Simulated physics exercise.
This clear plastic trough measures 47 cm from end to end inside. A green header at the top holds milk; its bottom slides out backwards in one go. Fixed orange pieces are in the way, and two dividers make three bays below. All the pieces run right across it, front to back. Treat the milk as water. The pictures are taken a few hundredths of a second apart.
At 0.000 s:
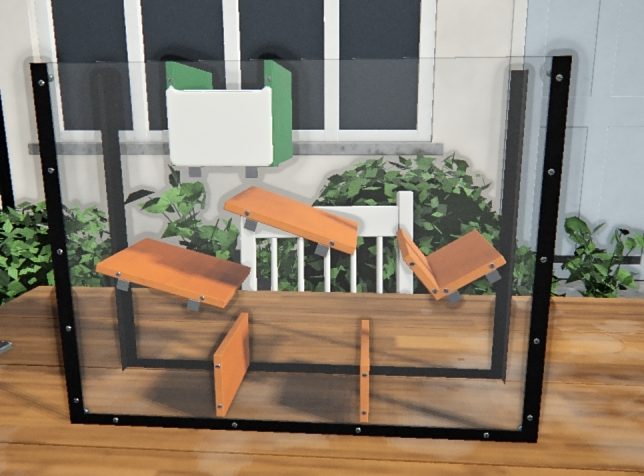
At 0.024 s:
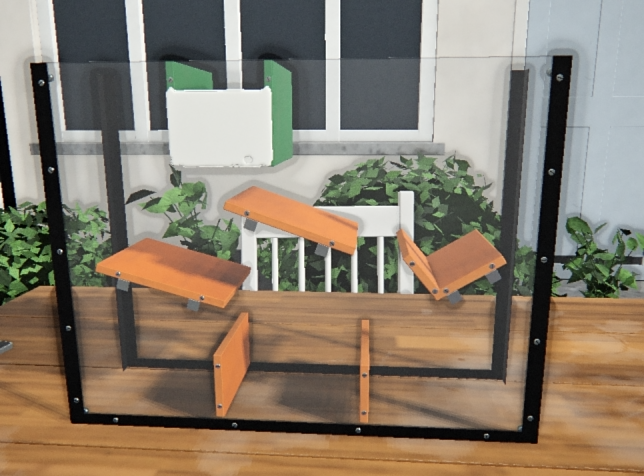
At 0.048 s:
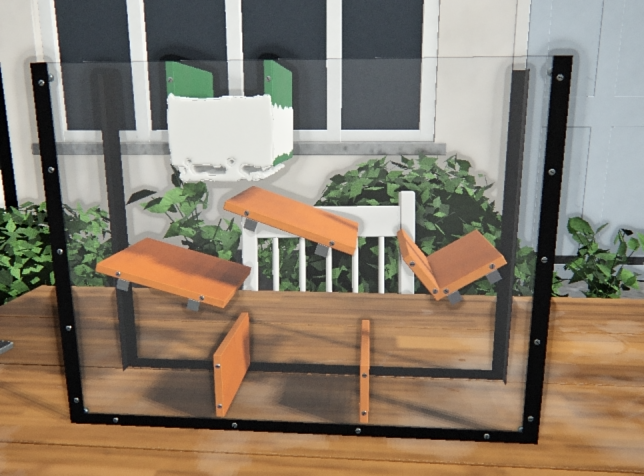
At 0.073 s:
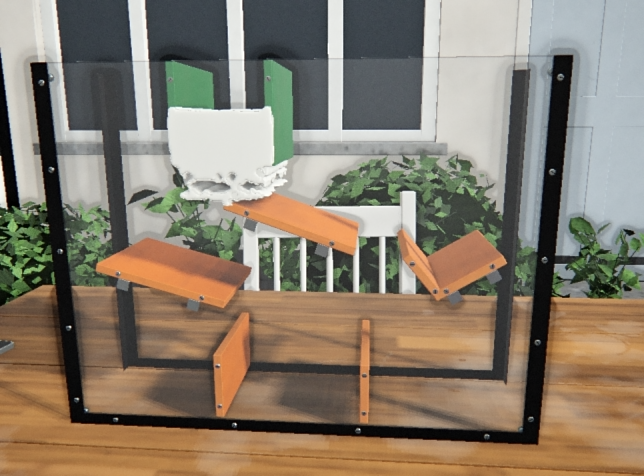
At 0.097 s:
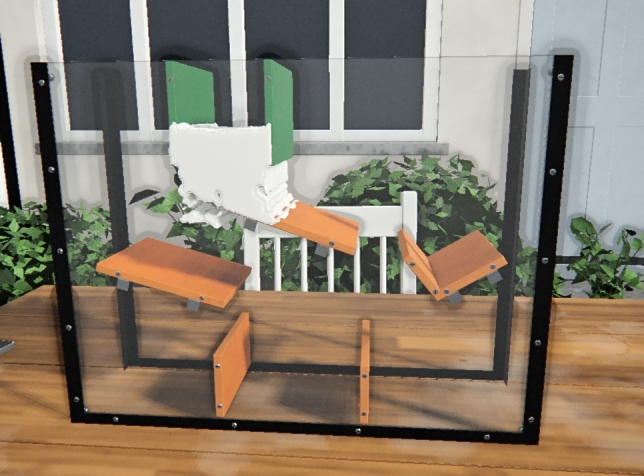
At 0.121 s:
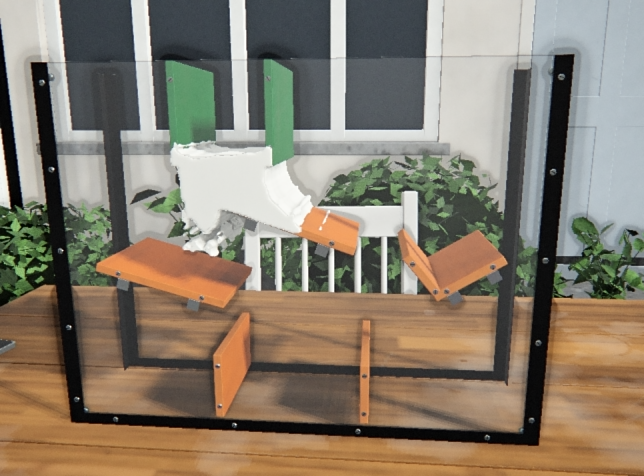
On a wooden table, white liquid drops from a green holder onto tilted orange boards below.
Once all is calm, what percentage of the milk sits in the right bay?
About 40 per cent.
After 0.22 s 97 per cent has yet to come down; below, left 0, middle 3, right 0.
After 0.36 s 42 per cent has yet to come down; below, left 5, middle 29, right 24.
After 0.71 s 7 per cent has yet to come down; below, left 19, middle 34, right 40.
In the end the left bay holds 19, the middle 39 and the right 41 per cent.
